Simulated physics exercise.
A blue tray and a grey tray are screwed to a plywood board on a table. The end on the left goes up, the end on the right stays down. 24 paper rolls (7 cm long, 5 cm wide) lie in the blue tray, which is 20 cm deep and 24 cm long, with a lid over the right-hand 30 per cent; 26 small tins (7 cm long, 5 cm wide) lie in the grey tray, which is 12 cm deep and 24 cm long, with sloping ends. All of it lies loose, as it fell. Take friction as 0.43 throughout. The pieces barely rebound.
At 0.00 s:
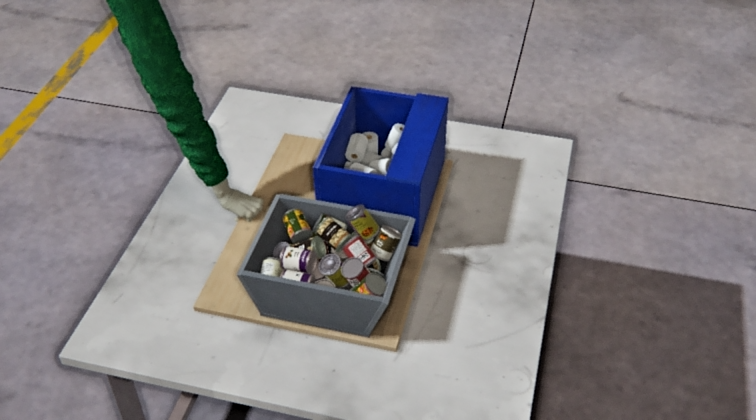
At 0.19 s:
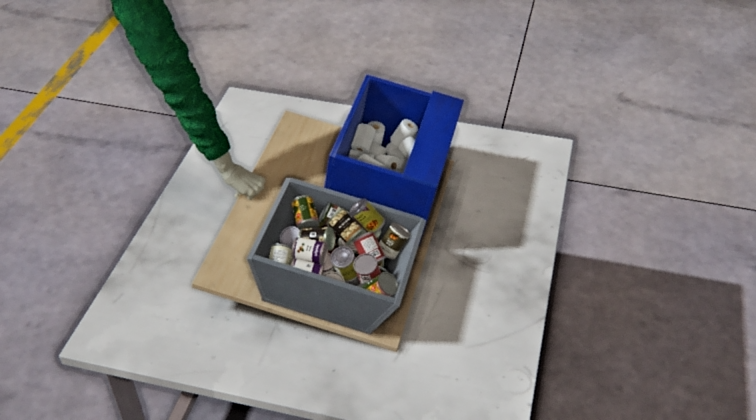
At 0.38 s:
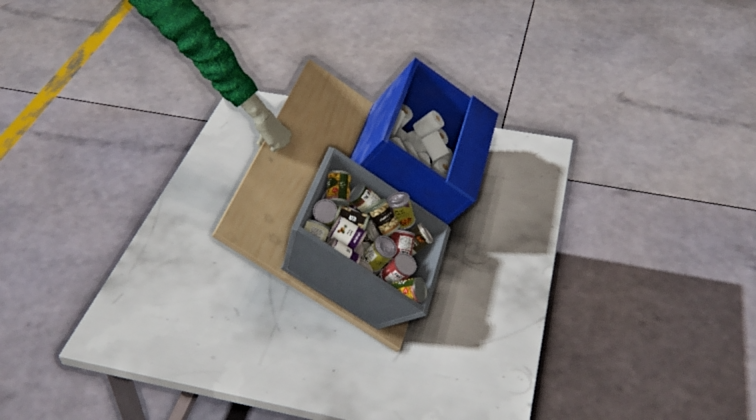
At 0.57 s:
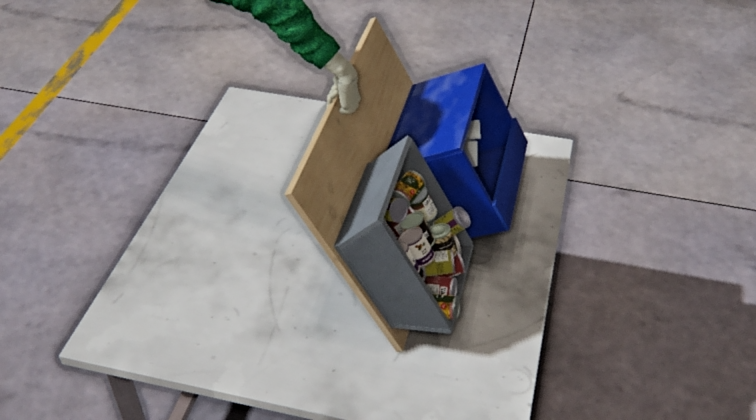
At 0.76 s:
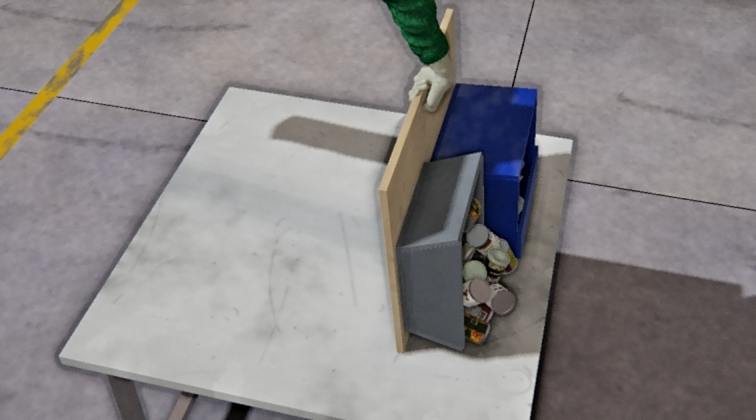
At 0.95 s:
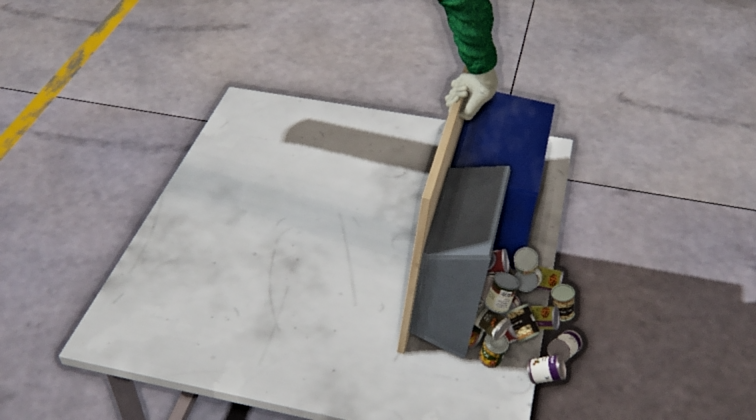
A gloved hand in a green sleeve lifted the left end of a board holding a blue tray and a grey tray until it stood past upright, and small tins tumbled from the grey one.
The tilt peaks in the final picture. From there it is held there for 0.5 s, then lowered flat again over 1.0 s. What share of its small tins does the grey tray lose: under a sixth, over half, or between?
More than half of the small tins leave the grey tray.
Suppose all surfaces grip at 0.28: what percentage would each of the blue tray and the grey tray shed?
Then blue tray 0, grey tray 100 per cent.
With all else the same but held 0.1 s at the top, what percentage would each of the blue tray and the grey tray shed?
In that case blue tray 0, grey tray 100 per cent.
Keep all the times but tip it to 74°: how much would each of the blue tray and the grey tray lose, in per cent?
Then blue tray 0, grey tray 70 per cent.
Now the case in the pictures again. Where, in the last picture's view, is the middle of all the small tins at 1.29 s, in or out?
Near (545, 323).
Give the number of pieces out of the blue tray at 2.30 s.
Out by then, roughly: Blue tray 0.
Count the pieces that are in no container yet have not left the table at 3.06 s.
About 8.
After 1.29 s, tilt 95°; 0 of 24 out of the blue tray and 23 of 26 out of the grey tray.
After 1.71 s, tilt 79°; 0 of 24 out of the blue tray and 26 of 26 out of the grey tray.
After 2.30 s, tilt 6°; 0 of 24 out of the blue tray and 26 of 26 out of the grey tray.
Outcome (at 3.06 s), 0 of 24 out of the blue tray and 26 of 26 out of the grey tray. Asked share, 26 of 26, 100 per cent.
